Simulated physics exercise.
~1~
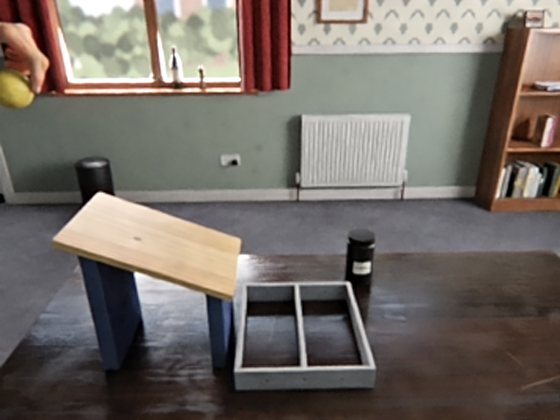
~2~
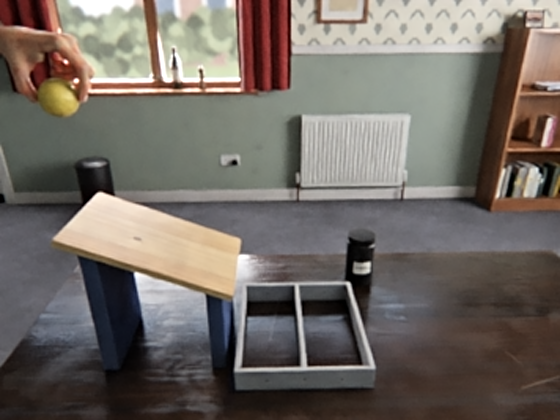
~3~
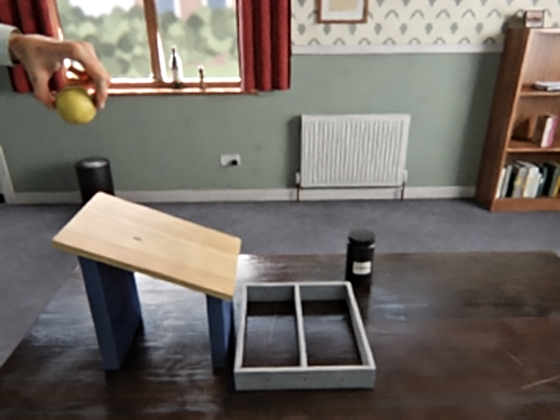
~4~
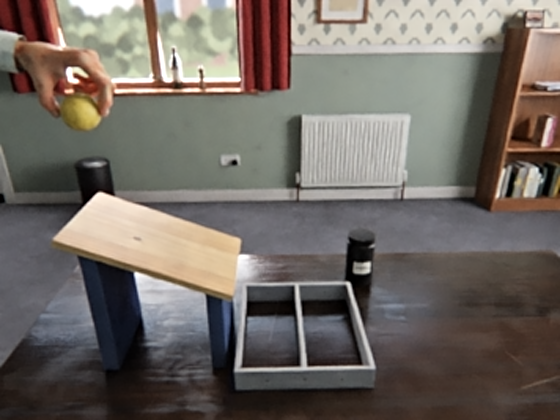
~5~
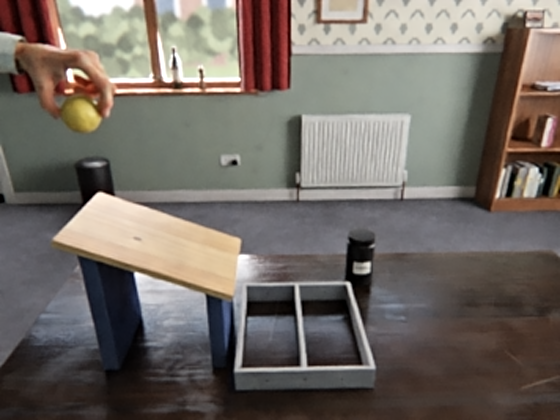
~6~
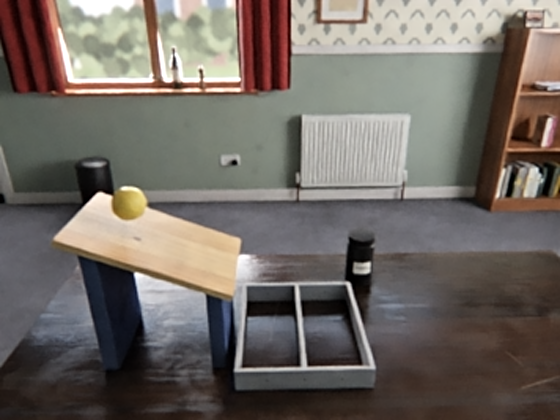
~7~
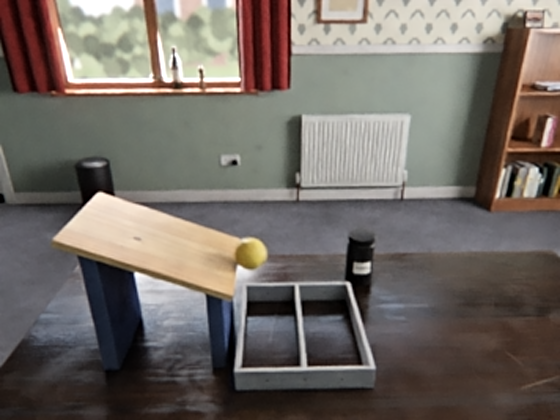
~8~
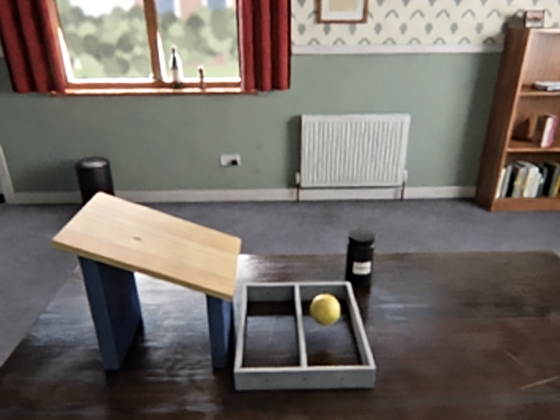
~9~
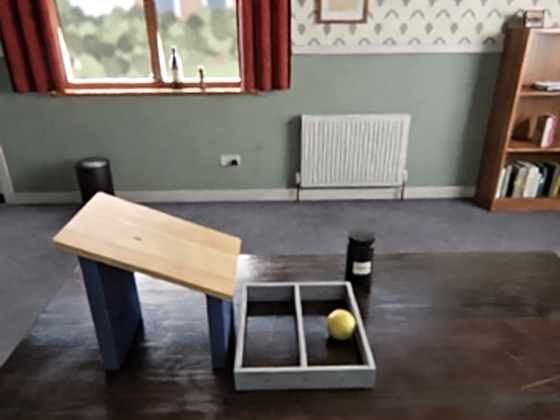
A yellow lemon rolled down a sloping wooden board after a hand held it above the high end and let go, then it left the lower edge and ended up in the tray's farther section, while a black jar behind stayed put.
